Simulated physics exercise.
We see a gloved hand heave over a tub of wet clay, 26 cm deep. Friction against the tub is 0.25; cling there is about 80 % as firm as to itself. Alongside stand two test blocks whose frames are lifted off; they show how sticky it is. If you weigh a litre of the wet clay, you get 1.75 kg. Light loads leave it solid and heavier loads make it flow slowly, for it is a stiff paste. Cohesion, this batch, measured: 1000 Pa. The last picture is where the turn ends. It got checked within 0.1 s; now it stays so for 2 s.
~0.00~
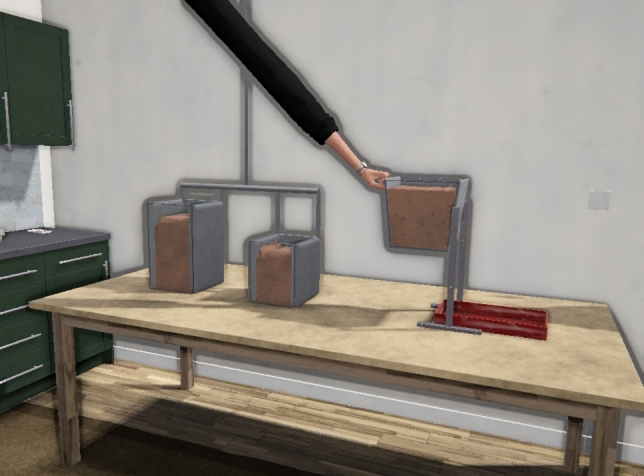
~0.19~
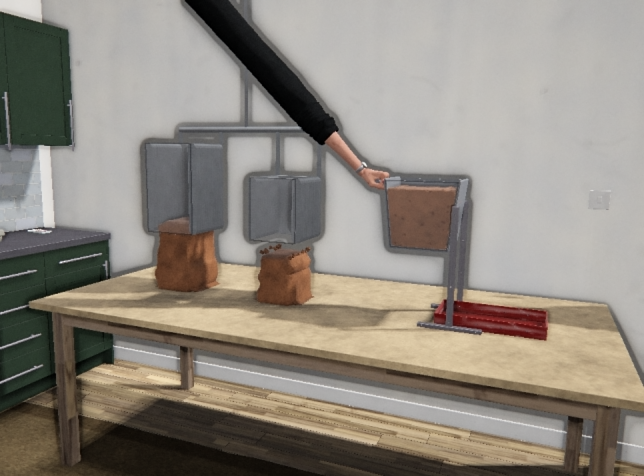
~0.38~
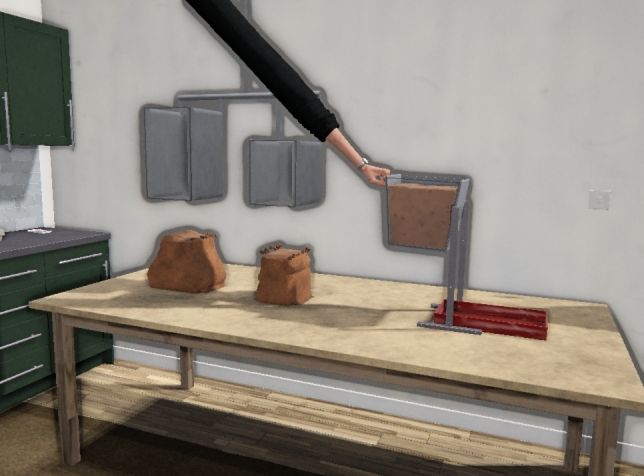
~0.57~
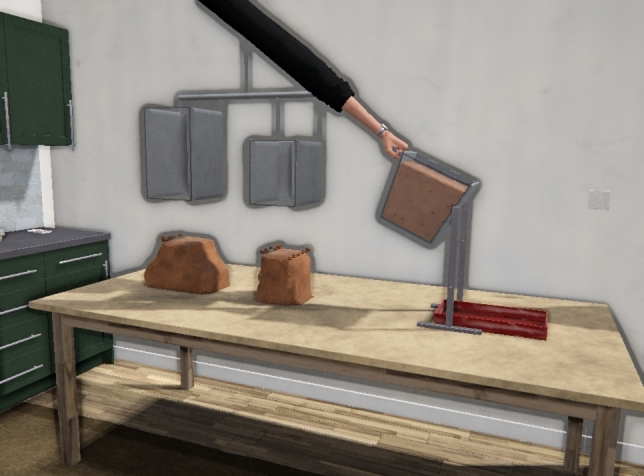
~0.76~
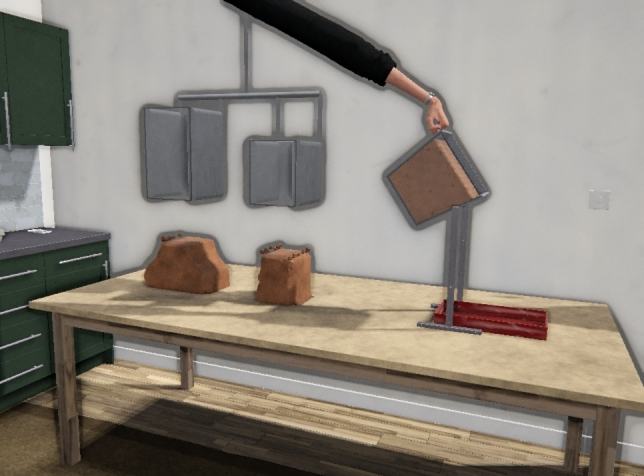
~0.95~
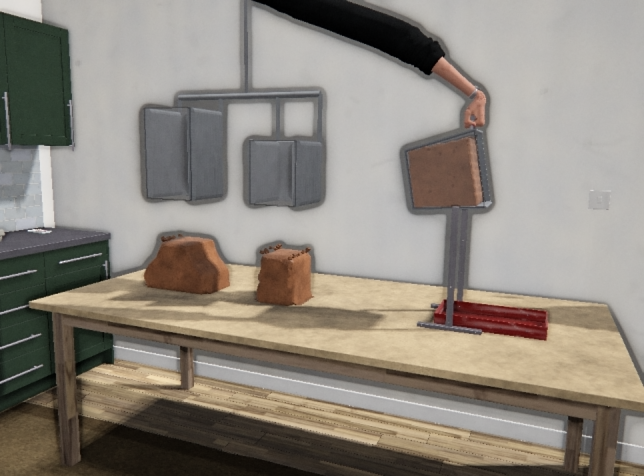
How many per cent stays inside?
100 %.
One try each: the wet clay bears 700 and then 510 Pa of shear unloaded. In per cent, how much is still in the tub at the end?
Going in order, it's 75 % and then 70 %.
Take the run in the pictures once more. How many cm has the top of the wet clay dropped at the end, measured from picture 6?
1 cm.
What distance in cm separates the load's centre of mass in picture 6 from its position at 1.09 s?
The shift is near 0 cm.
After 1.09 s, the tub is at 79 degrees and holds 100 %.
After 1.26 s, the tub is at 79 degrees and holds 100 %.
After 1.43 s, the tub is at 79 degrees and holds 100 %.
After 1.60 s, the tub is at 79 degrees and holds 100 %.
After 2.95 s, at the end, the tub is at 79 degrees and holds 100 %.
